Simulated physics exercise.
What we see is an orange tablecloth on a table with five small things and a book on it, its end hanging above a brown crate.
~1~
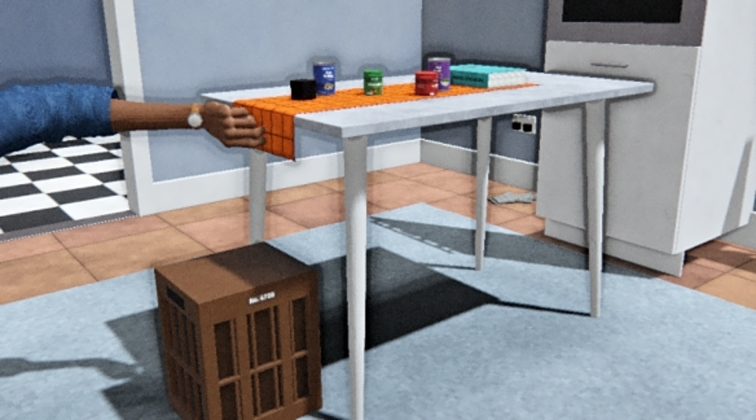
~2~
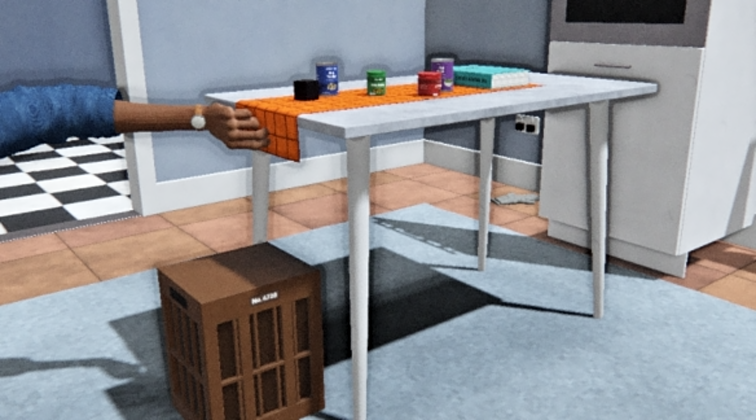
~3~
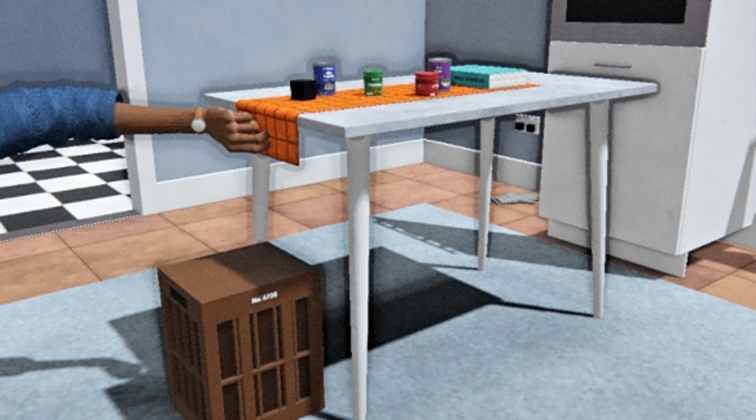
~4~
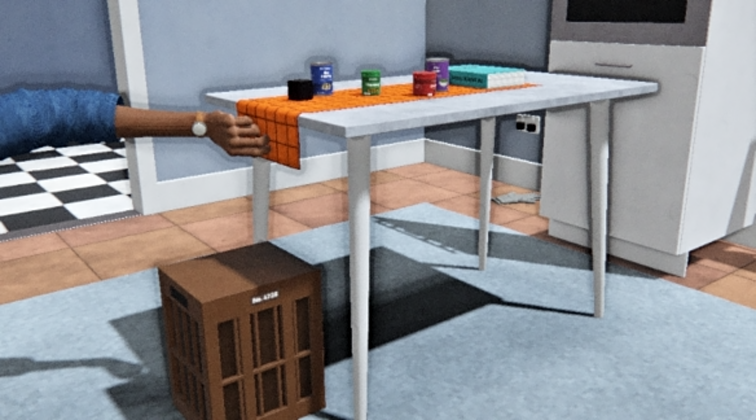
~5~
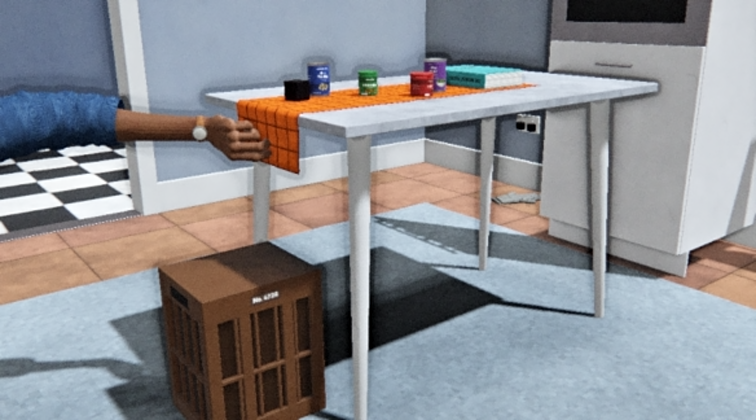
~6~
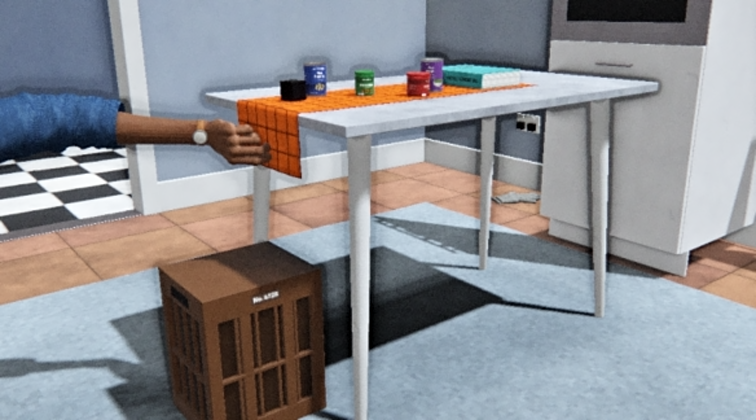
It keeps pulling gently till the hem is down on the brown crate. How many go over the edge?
It carries off two.
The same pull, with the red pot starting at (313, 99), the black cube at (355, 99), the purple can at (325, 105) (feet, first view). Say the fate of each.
The red pot comes down, the black cube falls, the purple can drops off.
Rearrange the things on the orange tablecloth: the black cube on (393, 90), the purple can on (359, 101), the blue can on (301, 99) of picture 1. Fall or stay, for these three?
The black cube holds on, the purple can comes down, the blue can falls.
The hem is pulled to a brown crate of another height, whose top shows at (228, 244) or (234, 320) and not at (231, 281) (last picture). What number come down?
It would be 1 and 3.
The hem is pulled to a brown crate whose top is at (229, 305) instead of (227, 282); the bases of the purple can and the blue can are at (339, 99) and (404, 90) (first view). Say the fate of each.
The purple can comes down; the blue can does not fall.
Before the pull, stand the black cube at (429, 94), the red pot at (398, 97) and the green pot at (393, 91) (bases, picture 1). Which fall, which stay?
The black cube remains up, the red pot does not fall, the green pot stays on.
A little later, hem near (270, 235); black cube gone.
Next, hem on the crate; black cube and blue can gone.
When it is over, hem on the crate; black cube and blue can gone. The answer is two.
